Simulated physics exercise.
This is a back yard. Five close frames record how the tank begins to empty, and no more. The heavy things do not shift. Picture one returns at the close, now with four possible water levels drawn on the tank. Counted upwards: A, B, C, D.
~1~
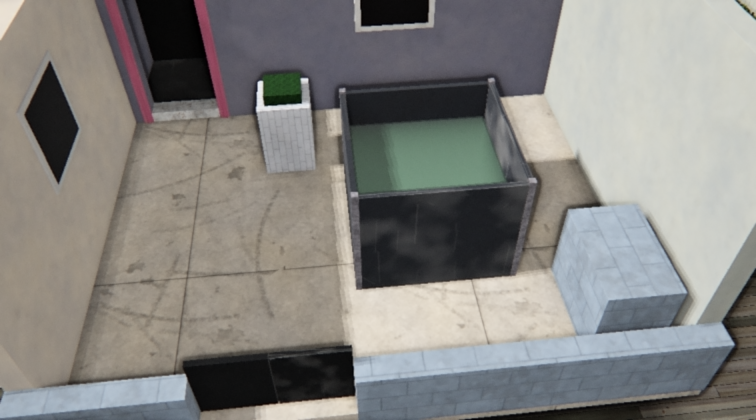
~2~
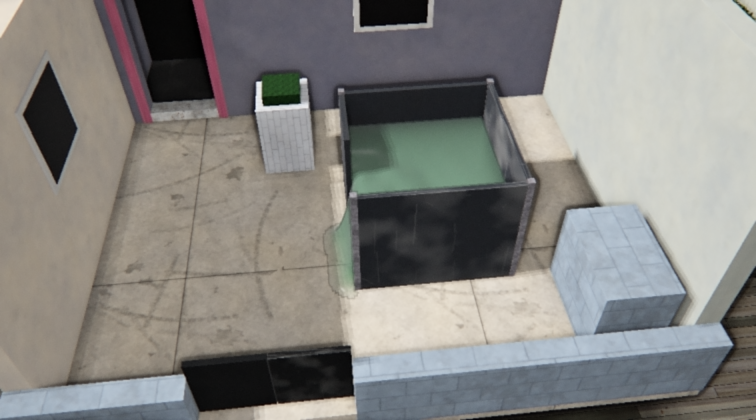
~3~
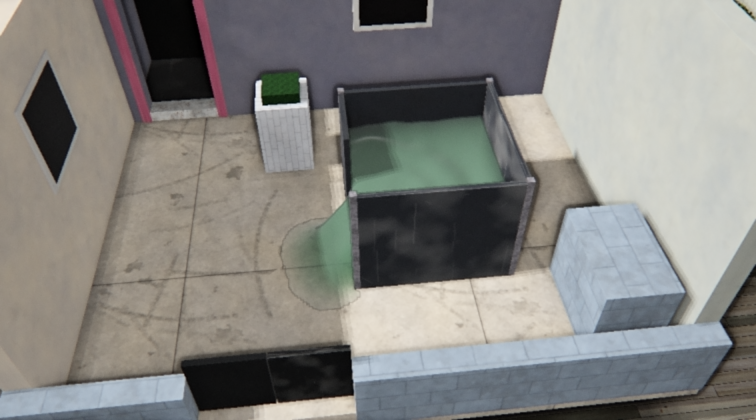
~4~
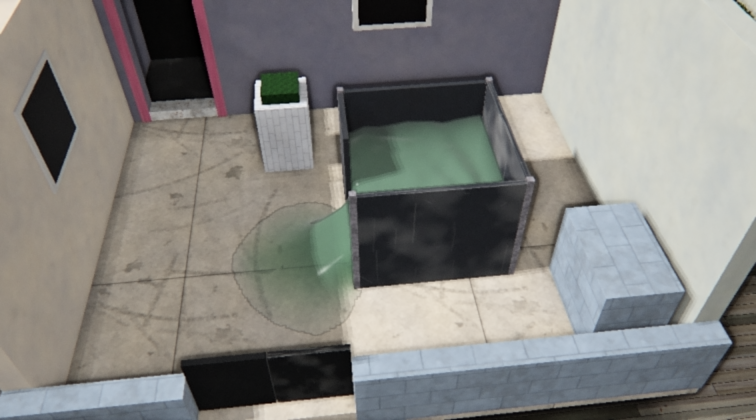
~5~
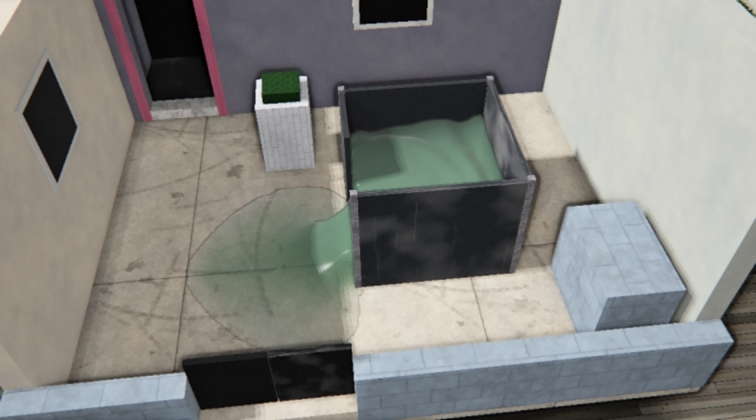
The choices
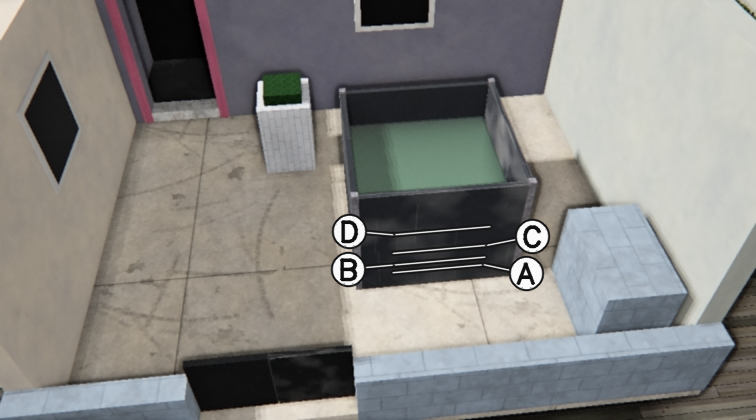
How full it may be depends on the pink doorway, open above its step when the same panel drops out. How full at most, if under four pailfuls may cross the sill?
Take C.
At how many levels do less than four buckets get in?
Three of the four.
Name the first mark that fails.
It is D.
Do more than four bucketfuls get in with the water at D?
Yes, it does.
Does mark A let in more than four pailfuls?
No.
On the marked copy, A at (438, 268); B at (439, 261); C at (440, 249); D at (441, 230); from the bottom up A, B, C, D.
With A, nothing gets over.
With B, nothing gets over.
With C, a splash gets over, under a bucket.
With D, about 9 bucketfuls get in.
